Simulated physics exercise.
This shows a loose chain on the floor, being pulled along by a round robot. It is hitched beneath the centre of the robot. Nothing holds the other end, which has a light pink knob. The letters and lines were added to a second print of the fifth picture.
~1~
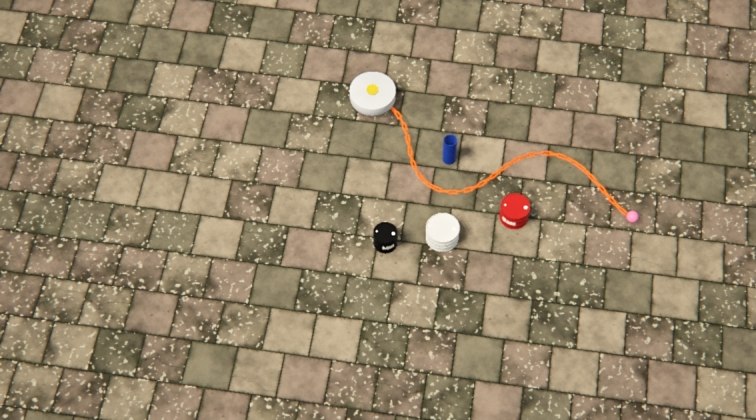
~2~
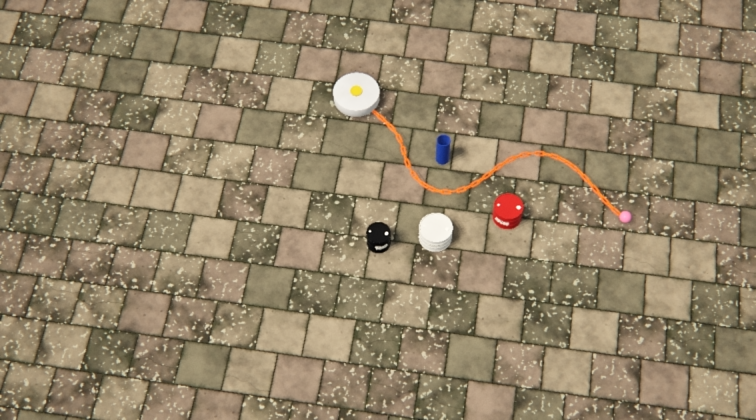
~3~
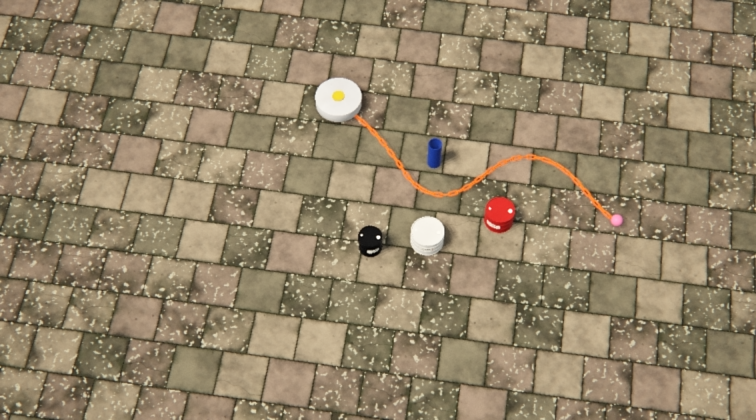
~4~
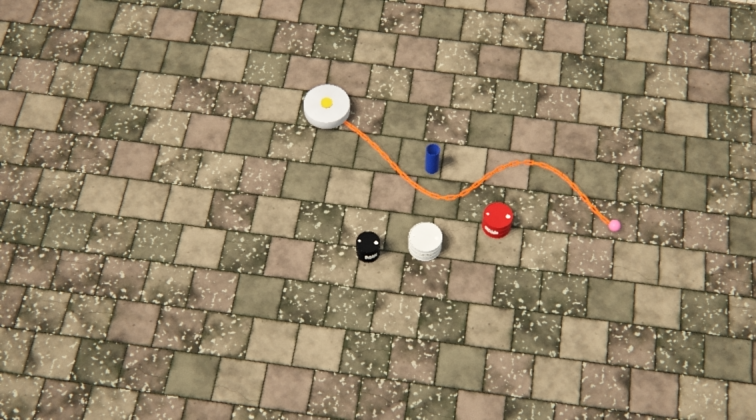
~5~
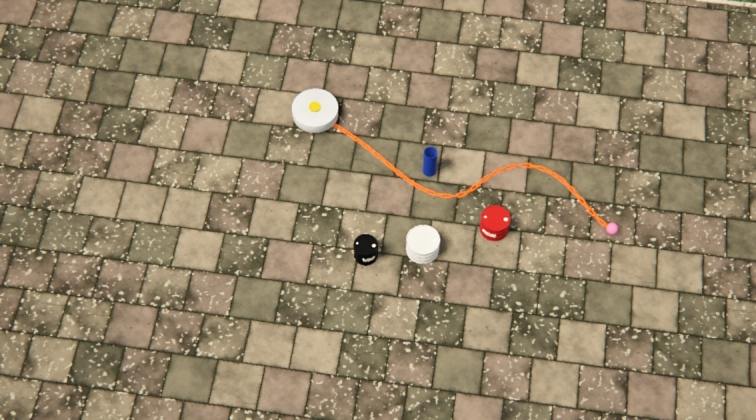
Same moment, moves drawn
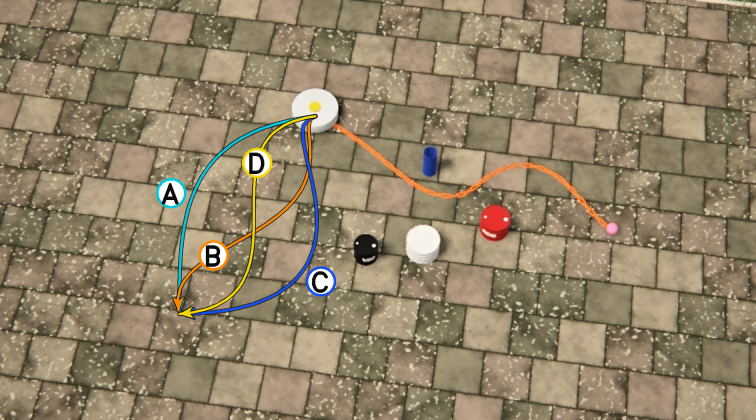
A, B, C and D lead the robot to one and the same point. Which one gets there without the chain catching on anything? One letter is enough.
It should follow B.
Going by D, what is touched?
It meets the blue post.
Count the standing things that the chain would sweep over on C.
It sweeps three.
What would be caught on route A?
The blue post.
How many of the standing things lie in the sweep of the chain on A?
One.
On the marked copy, A from (316, 116) via (199, 181) to (179, 312); B from (316, 116) via (270, 222) to (179, 310); C from (316, 116) via (315, 244) to (182, 314); D from (316, 116) via (254, 213) to (179, 314).
With B. Early on, robot (295, 193), middle of the chain (467, 193), free end (612, 229).
Further on, robot (211, 252), middle of the chain (398, 207), free end (581, 208).
At the end, robot (178, 310), middle of the chain (352, 228), free end (534, 201); nothing has been touched.
As for the rest, A meets the blue post; C meets the white tub, red pot and black pot; D meets the blue post.
